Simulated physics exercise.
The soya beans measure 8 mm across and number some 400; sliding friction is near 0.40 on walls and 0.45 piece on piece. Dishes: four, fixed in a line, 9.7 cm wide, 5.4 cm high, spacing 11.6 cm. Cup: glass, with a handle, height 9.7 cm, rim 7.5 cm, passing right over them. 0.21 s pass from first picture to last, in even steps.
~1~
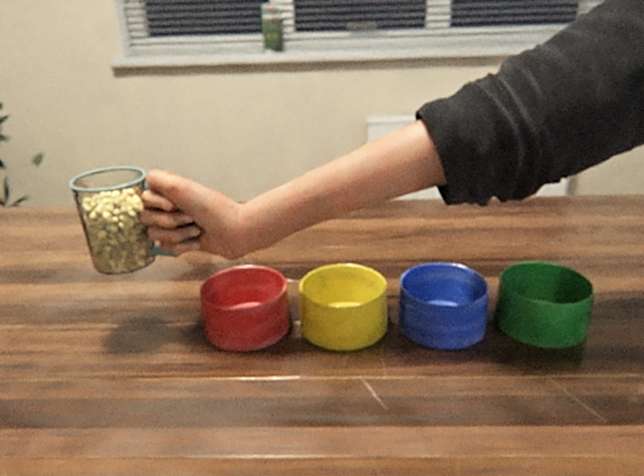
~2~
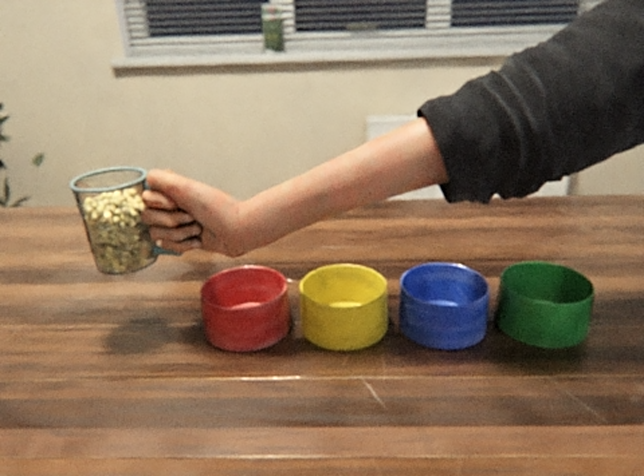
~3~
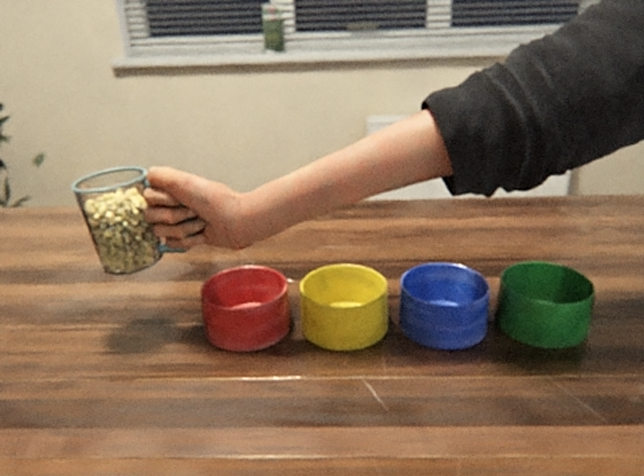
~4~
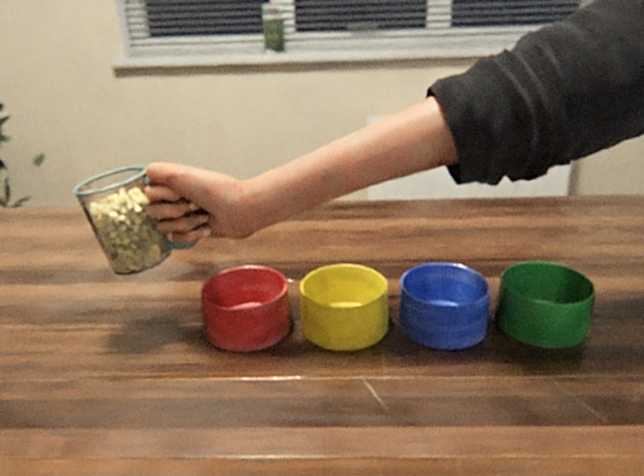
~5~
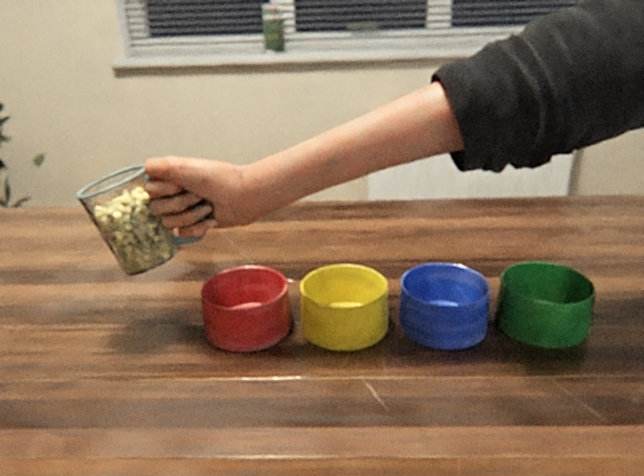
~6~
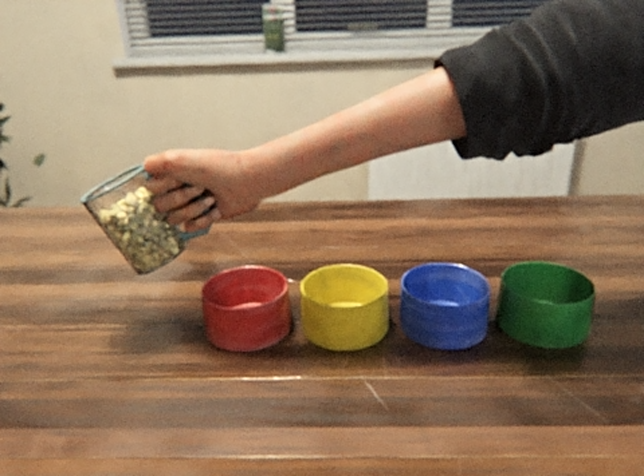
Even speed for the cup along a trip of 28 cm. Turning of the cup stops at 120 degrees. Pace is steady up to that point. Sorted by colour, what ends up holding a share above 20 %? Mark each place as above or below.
Marks: Red above, blue below, green below, yellow below, counter above.
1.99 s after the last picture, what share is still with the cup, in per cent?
0 per cent.
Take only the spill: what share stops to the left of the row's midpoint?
That works out to close to 100 per cent.
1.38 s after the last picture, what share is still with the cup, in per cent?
0 %.
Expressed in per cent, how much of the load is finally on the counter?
I'd reckon around 65 per cent.
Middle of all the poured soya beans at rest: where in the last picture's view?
I'd say roughly (189, 323).
Then, 0.83 s after the last picture, tilt 120 degrees; cup holds 25 %, red 15 %.
Then, 1.38 s after the last picture, tilt 120 degrees; cup holds 0 %, red 35 %.
Then, 1.99 s after the last picture, tilt 120 degrees; cup holds 0 %, red 35 %.
In the end, red 35 %, blue 0 %, green 0 %, yellow 0 %, counter 65 %.
